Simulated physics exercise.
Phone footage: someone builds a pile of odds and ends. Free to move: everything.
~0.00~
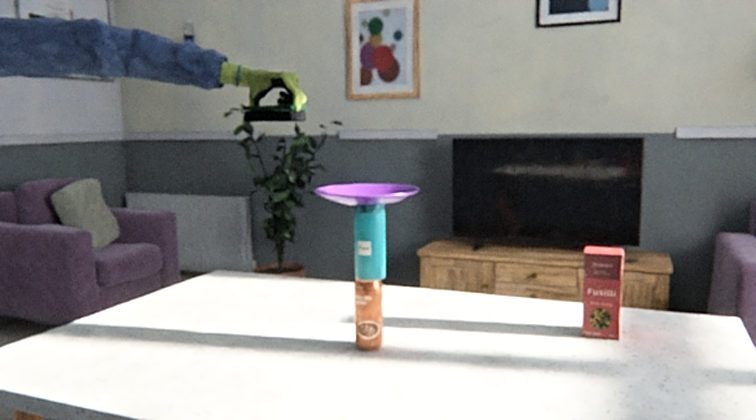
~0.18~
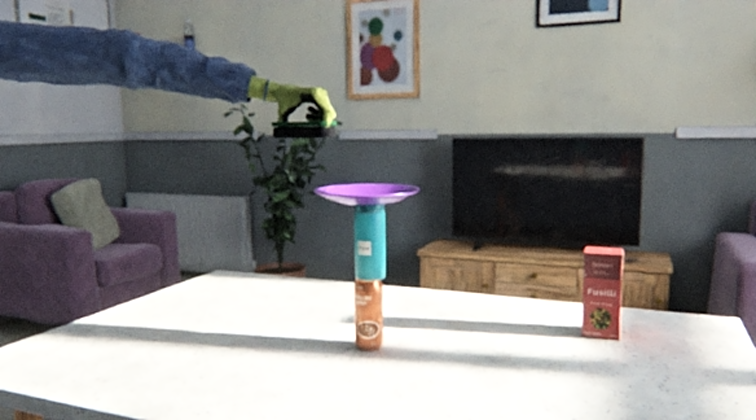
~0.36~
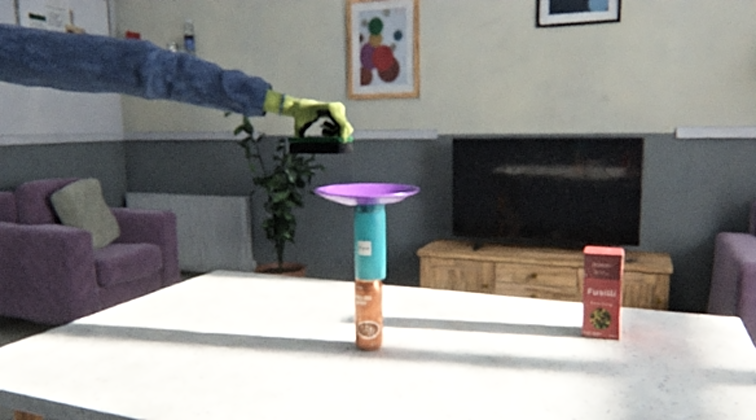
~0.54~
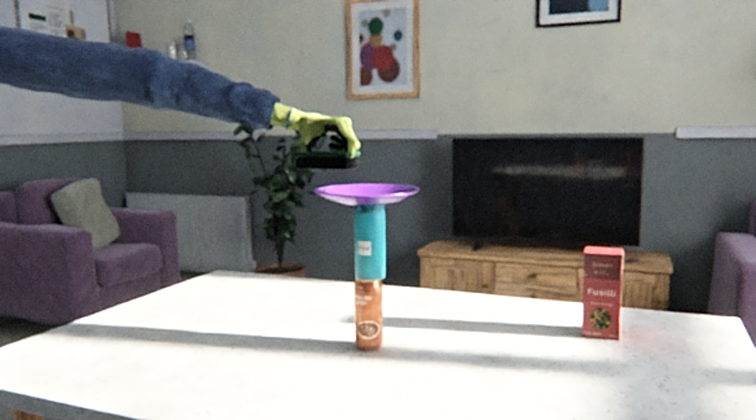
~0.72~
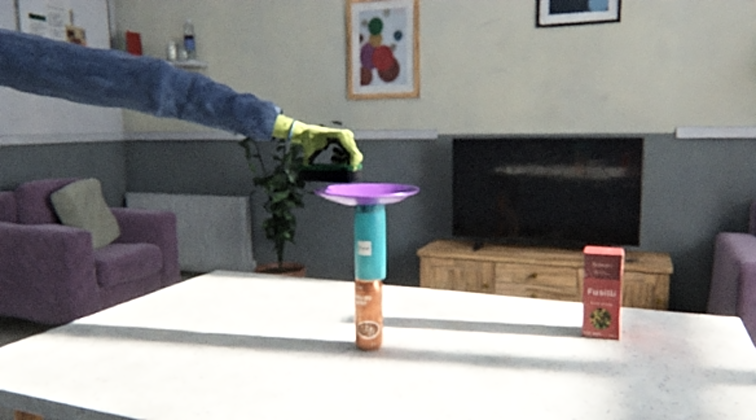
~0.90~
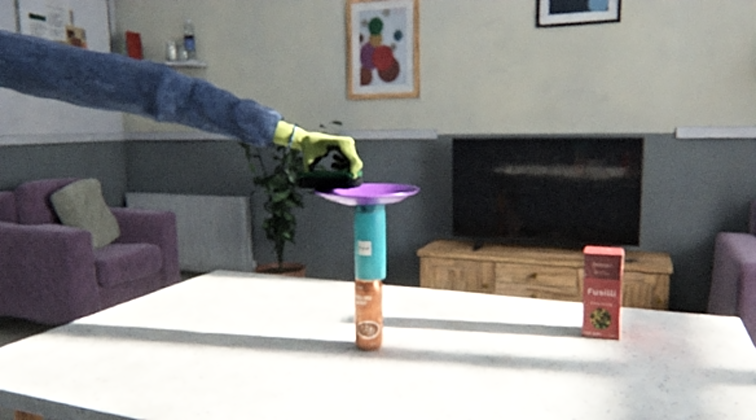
At first, a gloved hand holds a black sponge up to the left of a purple plate balanced on a teal and orange stack, with a red carton to the right. The hand moves right and lowers the sponge toward the plate. Finally, the hand holds it at the plate's left side.
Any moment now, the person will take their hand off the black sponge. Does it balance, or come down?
Not one thing drops.
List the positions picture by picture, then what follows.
In the first frame, on its way; black sponge (275, 114); red carton (602, 292).
In the second frame, on its way; black sponge (304, 130); purple plate (367, 195).
In the third frame, on its way; black sponge (321, 146); red carton (602, 292).
In the fourth frame, on its way; black sponge (328, 160); purple plate (367, 195).
In the fifth frame, on its way; black sponge (330, 173); red carton (602, 292).
In the sixth frame, in place under the hand; black sponge (330, 180); purple plate (367, 195).
After 1.10 s, no change.
After 1.20 s, black sponge resting near (330, 180).
In the end (2.0 s), all 5 unmoved. At the end, from the last picture's camera, black sponge near (330, 180). The pile keeps its balance.
